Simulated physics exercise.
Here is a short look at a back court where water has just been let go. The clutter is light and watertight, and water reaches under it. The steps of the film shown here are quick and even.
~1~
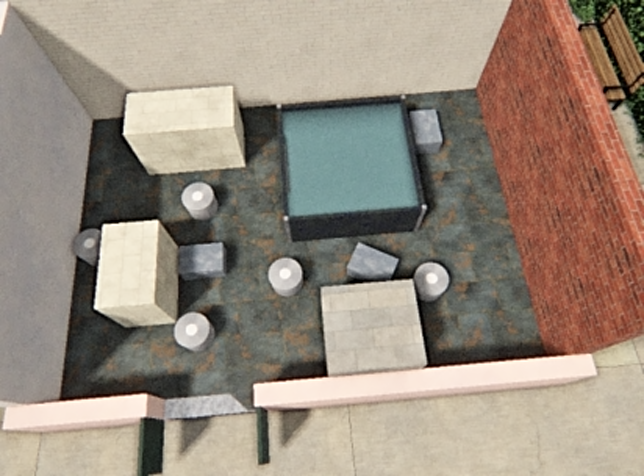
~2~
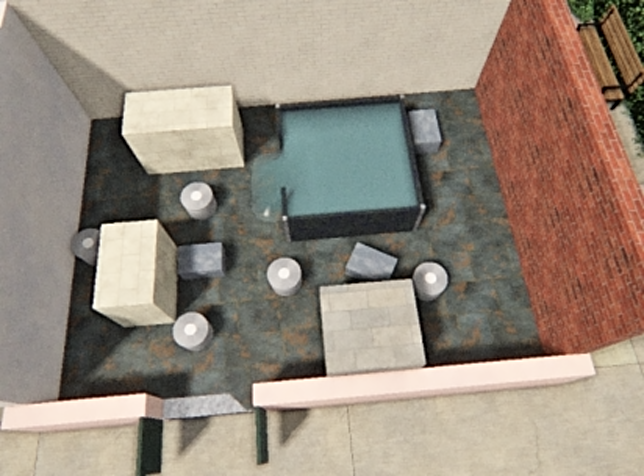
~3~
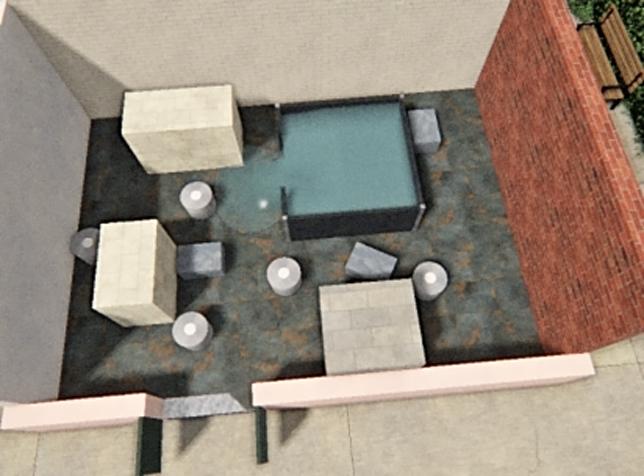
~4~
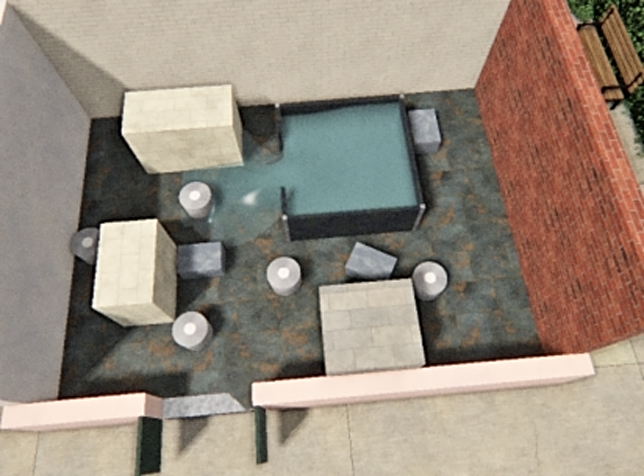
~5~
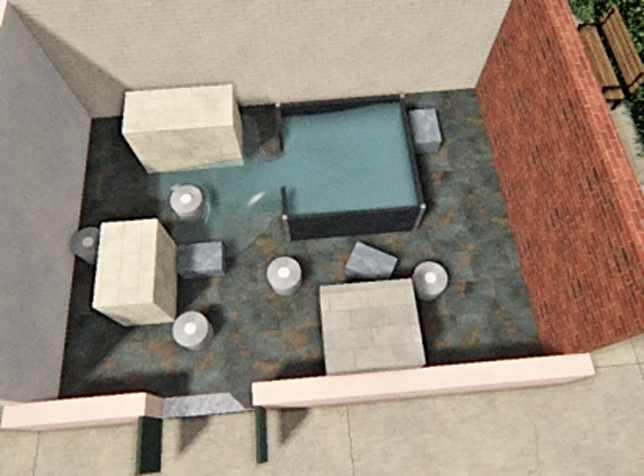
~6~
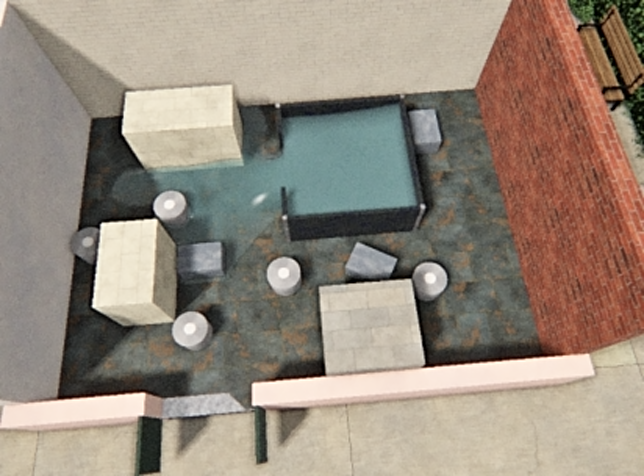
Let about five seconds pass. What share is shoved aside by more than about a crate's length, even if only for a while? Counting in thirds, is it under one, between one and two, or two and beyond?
It lands in the middle band.
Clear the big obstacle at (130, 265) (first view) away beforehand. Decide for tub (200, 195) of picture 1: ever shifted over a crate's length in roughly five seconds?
My call: Made it that far.
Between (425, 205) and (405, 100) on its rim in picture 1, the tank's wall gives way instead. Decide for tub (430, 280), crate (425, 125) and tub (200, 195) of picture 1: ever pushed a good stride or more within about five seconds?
Taking them in order, displaced that much, displaced that much, less than that.
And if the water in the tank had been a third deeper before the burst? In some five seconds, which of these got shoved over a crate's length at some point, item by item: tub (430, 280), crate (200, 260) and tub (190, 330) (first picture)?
First: Falls short; second: Goes past it; third: Goes past it.
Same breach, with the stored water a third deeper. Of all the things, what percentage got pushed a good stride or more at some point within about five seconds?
Share moved: 50 in a hundred.
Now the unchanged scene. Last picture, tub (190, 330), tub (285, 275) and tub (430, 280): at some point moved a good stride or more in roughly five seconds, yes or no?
In that order: That far or more, short of that, less than that.
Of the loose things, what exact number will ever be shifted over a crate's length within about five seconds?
The count is 4.
A moment on, 1 of 8 are well off their spots; 0 afloat.
Next, 3 of 8 are well off their spots; 1 afloat.
Later, 3 of 8 are well off their spots; 1 afloat.
In the end, 4 of 8 are well off their spots, and 4 have been at some point; 1 afloat.
